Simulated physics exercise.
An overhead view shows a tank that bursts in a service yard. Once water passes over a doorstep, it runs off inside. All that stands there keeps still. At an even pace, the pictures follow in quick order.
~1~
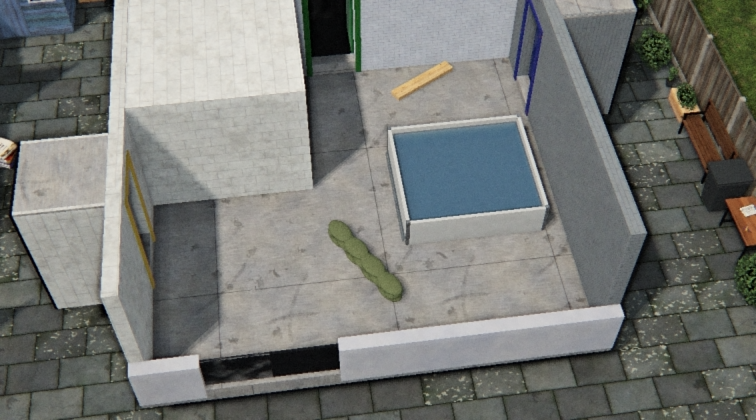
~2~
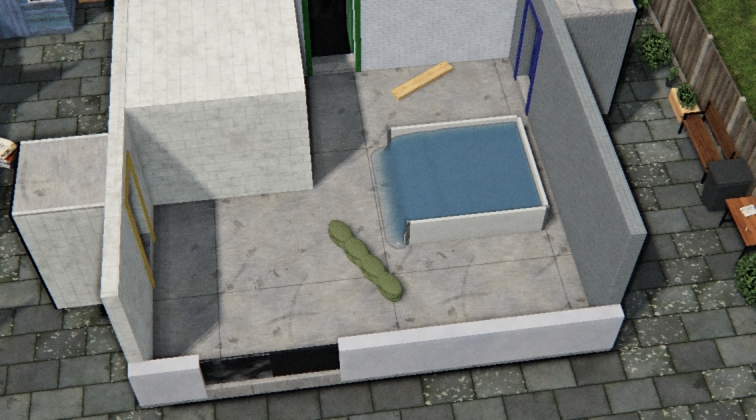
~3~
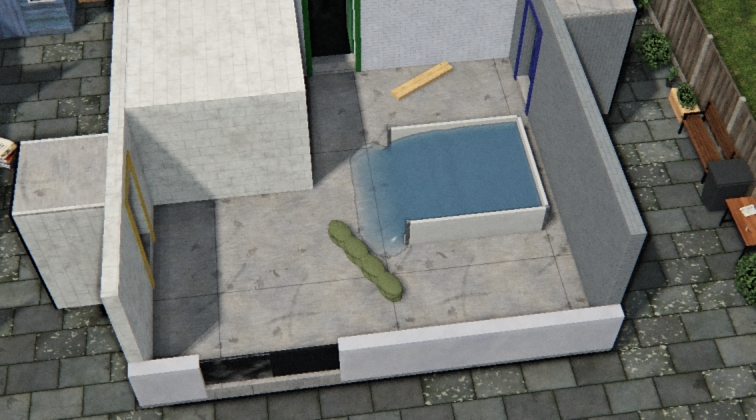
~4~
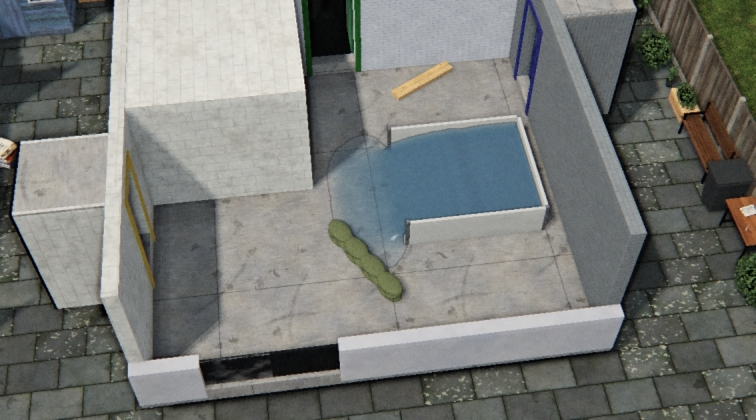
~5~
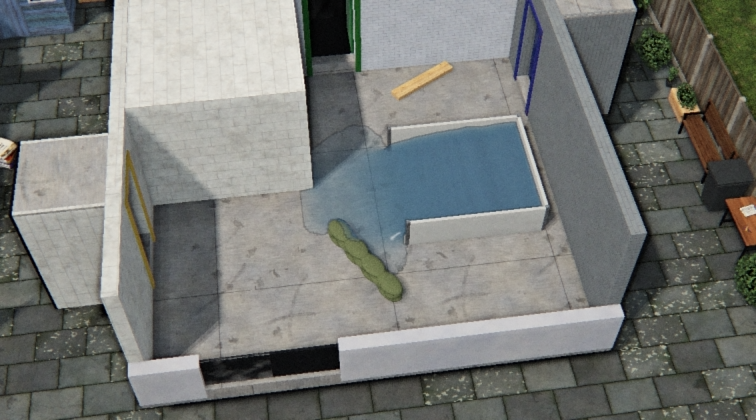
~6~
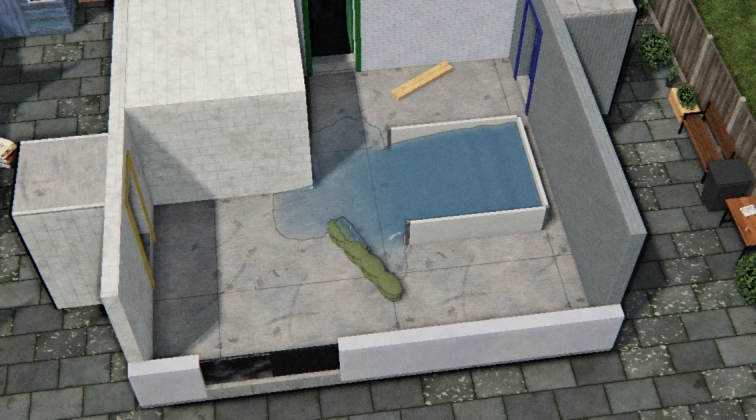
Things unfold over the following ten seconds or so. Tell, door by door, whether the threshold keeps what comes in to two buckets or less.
The yellow door ends up at or below the line; the green door ends up at or below the line; the blue door ends up at or below the line.
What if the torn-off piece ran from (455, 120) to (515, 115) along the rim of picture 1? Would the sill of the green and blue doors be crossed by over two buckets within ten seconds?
Door by door - green does not exceed it; blue exceeds it.
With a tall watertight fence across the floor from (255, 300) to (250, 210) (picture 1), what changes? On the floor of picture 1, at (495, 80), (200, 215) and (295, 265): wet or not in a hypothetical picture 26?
Lab note - point 1: Parched; point 2: Inundated; point 3: Inundated.
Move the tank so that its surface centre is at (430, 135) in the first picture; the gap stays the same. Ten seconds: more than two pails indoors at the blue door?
I'd say the blue one crosses the threshold.
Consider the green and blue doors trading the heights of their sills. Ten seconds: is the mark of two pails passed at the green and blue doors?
After the swap, the green door overshoots and the blue door falls short.
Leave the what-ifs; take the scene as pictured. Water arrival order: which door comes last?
My answer is the one in blue.
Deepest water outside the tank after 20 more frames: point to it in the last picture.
It should be deepest at about (153, 383).
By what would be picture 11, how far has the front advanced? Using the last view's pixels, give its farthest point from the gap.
Approximate pixel: (164, 239).
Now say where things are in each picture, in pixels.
The water tank at (466, 170) is whole and still, in the first frame.
The front is at (384, 149), out from the gap at (400, 188), in the second frame.
Water pours out at (400, 190) and has run to (387, 253), in the third frame.
The front is at (376, 263), out from the gap at (400, 190), in the fourth frame.
The front is at (311, 159), out from the gap at (400, 191), in the fifth frame.
Water pours out at (400, 191) and has run to (280, 224), in the sixth frame.
A moment on, water covers 25 % of the floor; the yellow door not reached, the green door not reached, the blue door not reached.
Next, water covers 40 % of the floor; the yellow door wet at the sill, nothing in, the green door wet at the sill, nothing in, the blue door not reached.
Then, water covers 65 % of the floor; the yellow door wet at the sill, nothing in, the green door wet at the sill, nothing in, the blue door not reached.
Later, water covers 95 % of the floor; the yellow door wet at the sill, nothing in, the green door wet at the sill, nothing in, the blue door wet at the sill, nothing in.
In the end, water covers 95 % of the floor; the yellow door wet at the sill, nothing in, the green door wet at the sill, nothing in, the blue door wet at the sill, nothing in.
